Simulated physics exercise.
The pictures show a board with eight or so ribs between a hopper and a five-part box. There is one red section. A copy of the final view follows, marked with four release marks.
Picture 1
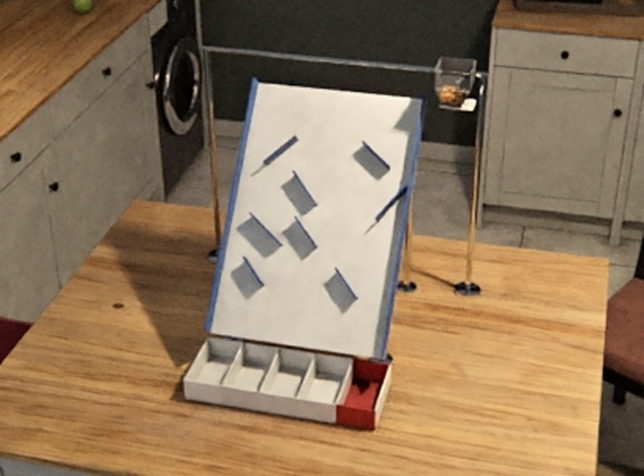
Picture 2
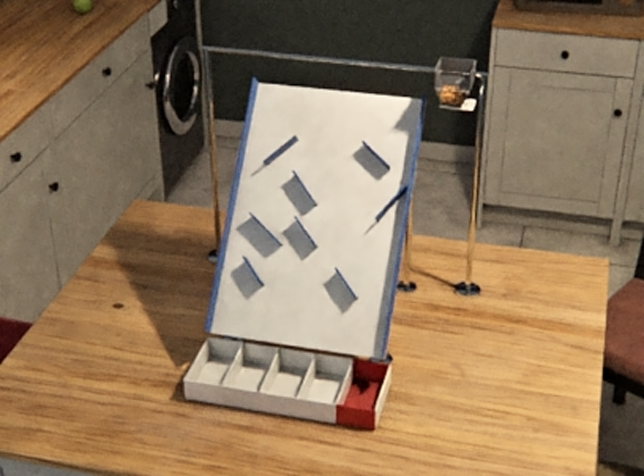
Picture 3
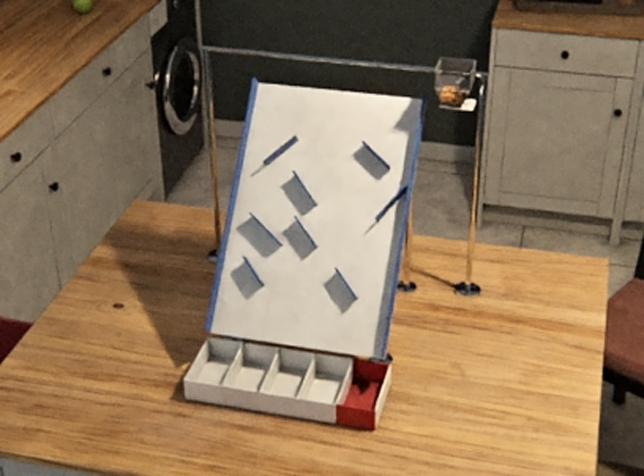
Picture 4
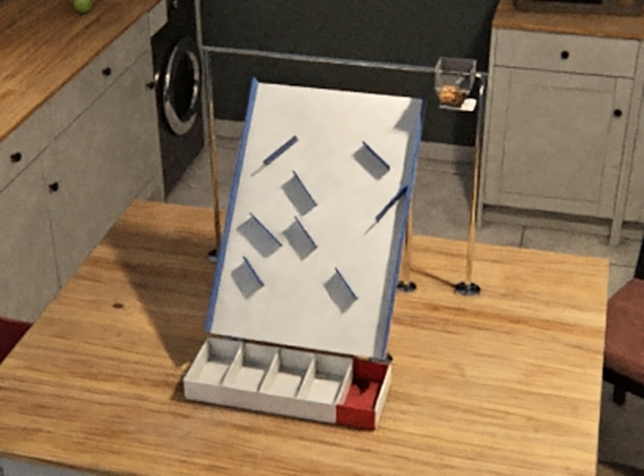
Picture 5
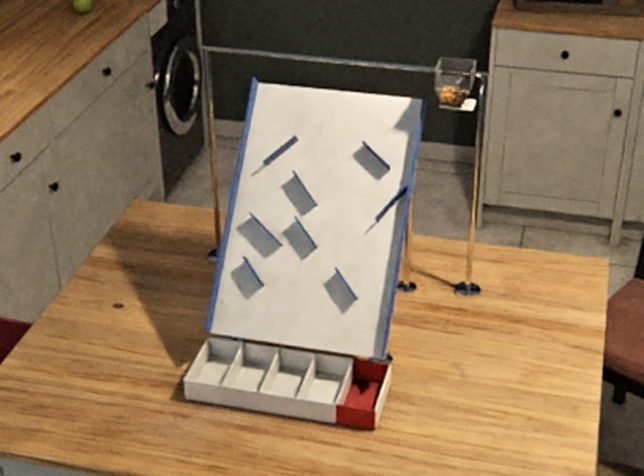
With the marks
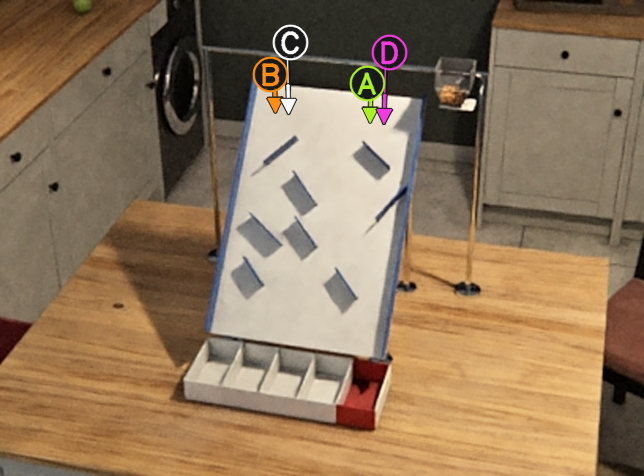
Nothing moving as a clear hopper of roasted chickpeas sits above a tilted white board with blue ribs and a partitioned box.
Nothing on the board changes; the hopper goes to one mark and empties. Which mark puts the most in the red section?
The best mark is D.
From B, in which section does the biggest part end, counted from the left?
It is the first one.
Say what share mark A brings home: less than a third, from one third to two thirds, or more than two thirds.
From one third to two thirds.
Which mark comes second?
That would be A.
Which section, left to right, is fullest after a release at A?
The fifth.
On the marked copy, mark A meets the board at (370, 117); mark B meets the board at (275, 107); mark C meets the board at (288, 108); mark D meets the board at (384, 118).
For mark A, about half in the red section, about a third in other sections, a stray few held on the board, a stray few outside the box.
For mark B, none in the red section, nearly all in other sections, a small part outside the box.
For mark C, a small part in the red section, most in other sections, a small part outside the box.
For mark D, most in the red section, a small part in other sections, a small part held on the board.
